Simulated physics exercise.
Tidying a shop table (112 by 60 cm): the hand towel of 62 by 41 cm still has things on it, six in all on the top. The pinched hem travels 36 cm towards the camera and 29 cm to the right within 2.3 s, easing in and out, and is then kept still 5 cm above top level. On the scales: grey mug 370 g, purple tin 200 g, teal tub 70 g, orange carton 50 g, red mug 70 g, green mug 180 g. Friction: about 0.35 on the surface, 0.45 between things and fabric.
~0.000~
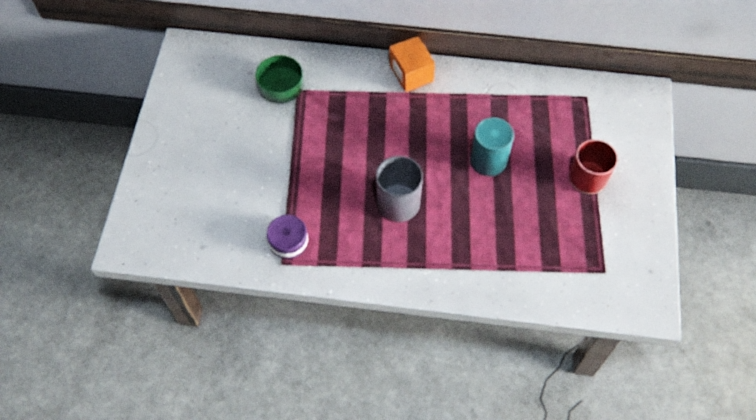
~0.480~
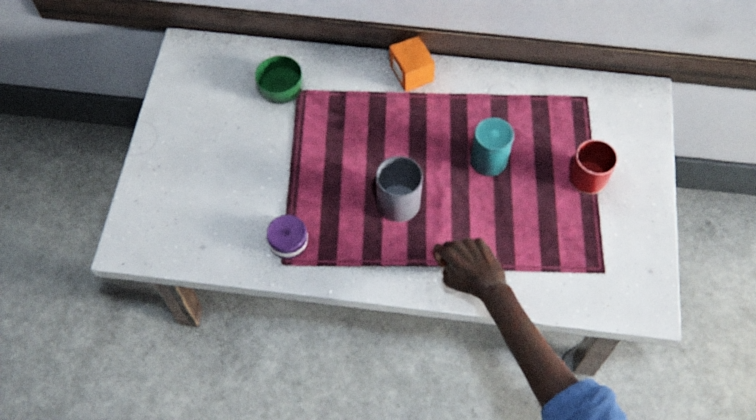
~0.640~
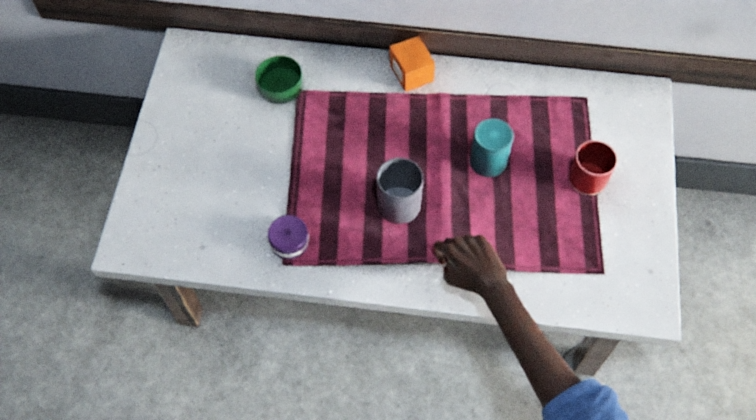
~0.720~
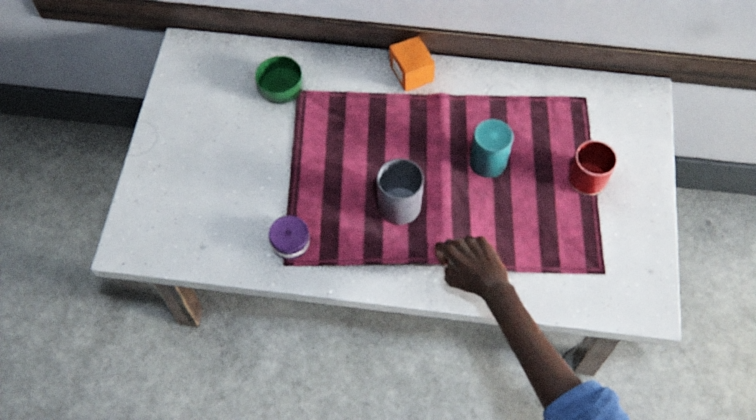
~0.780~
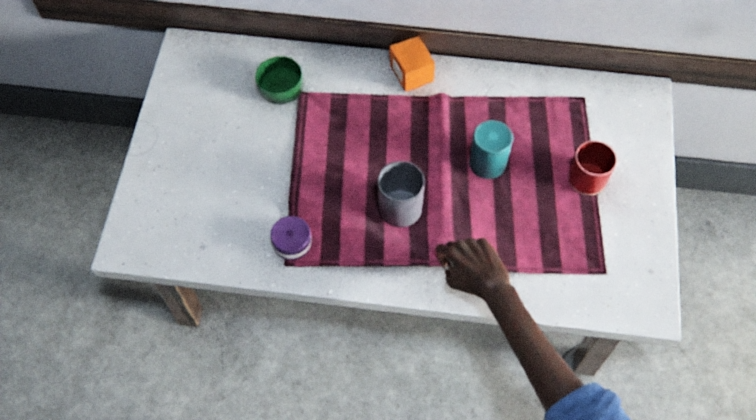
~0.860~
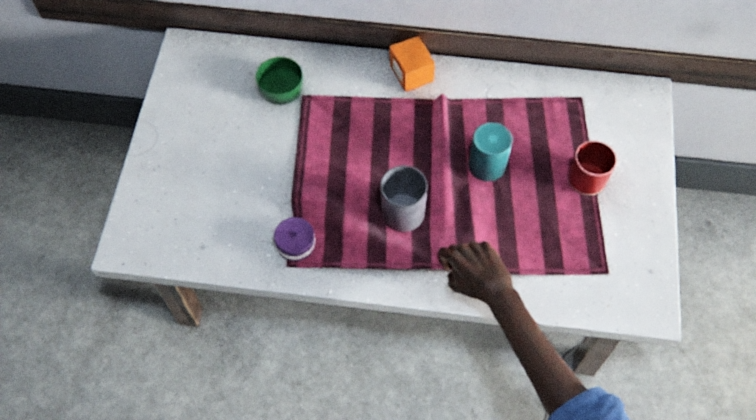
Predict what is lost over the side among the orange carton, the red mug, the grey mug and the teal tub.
Result: Orange carton stays on, red mug falls off, grey mug falls off, teal tub goes over the edge.
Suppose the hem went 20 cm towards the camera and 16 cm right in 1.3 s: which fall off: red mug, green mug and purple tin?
Then: Red mug stays on, green mug stays on, purple tin goes over.
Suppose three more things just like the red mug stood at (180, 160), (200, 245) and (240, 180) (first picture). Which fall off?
In turn: Stays on, stays on, stays up.
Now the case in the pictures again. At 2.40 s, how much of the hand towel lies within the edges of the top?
Some 25 per cent of it.
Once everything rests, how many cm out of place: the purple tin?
Purple tin over the edge.
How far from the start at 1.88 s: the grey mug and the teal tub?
About: Grey mug 30 cm, teal tub 25 cm.
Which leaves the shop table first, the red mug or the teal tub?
First goes the teal one.
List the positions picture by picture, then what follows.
The first frame shows orange carton (412, 54); red mug (597, 157); grey mug (399, 176); teal tub (494, 133); hand towel corners (282, 265) (587, 97) (606, 273).
The second frame shows orange carton (412, 54); hand towel corners (282, 265) (587, 97); grip (444, 266).
The third frame shows hand towel corners (283, 265) (587, 98); grip (444, 263).
The fourth frame shows hand towel corners (283, 265) (586, 98); grip (445, 264).
The fifth frame shows grey mug (401, 181); hand towel corners (284, 266) (585, 97); grip (446, 266).
The sixth frame shows orange carton (412, 54); red mug (596, 158); grey mug (404, 185); teal tub (493, 139); hand towel corners (287, 267) (582, 97) (609, 274); grip (449, 269).
At 1.4 s, 100 % of the hand towel is still over the top; grey mug 15 cm off its start, teal tub 10 cm off its start, red mug 4 cm off its start.
At 1.9 s, 70 % of the hand towel is still over the top; grey mug 31 cm off its start, teal tub 23 cm off its start, red mug 15 cm off its start.
At 2.4 s, 25 % of the hand towel is still over the top; grey mug over the edge, teal tub 40 cm off its start at (543, 330), red mug 23 cm off its start at (633, 266).
At 2.9 s, 5 % of the hand towel is still over the top; grey mug over the edge, teal tub over the edge, red mug 32 cm off its start.
At 4.5 s, 0 % of the hand towel is still over the top; red mug over the edge, grey mug over the edge, teal tub over the edge, orange carton 0 cm off its start at (412, 54).
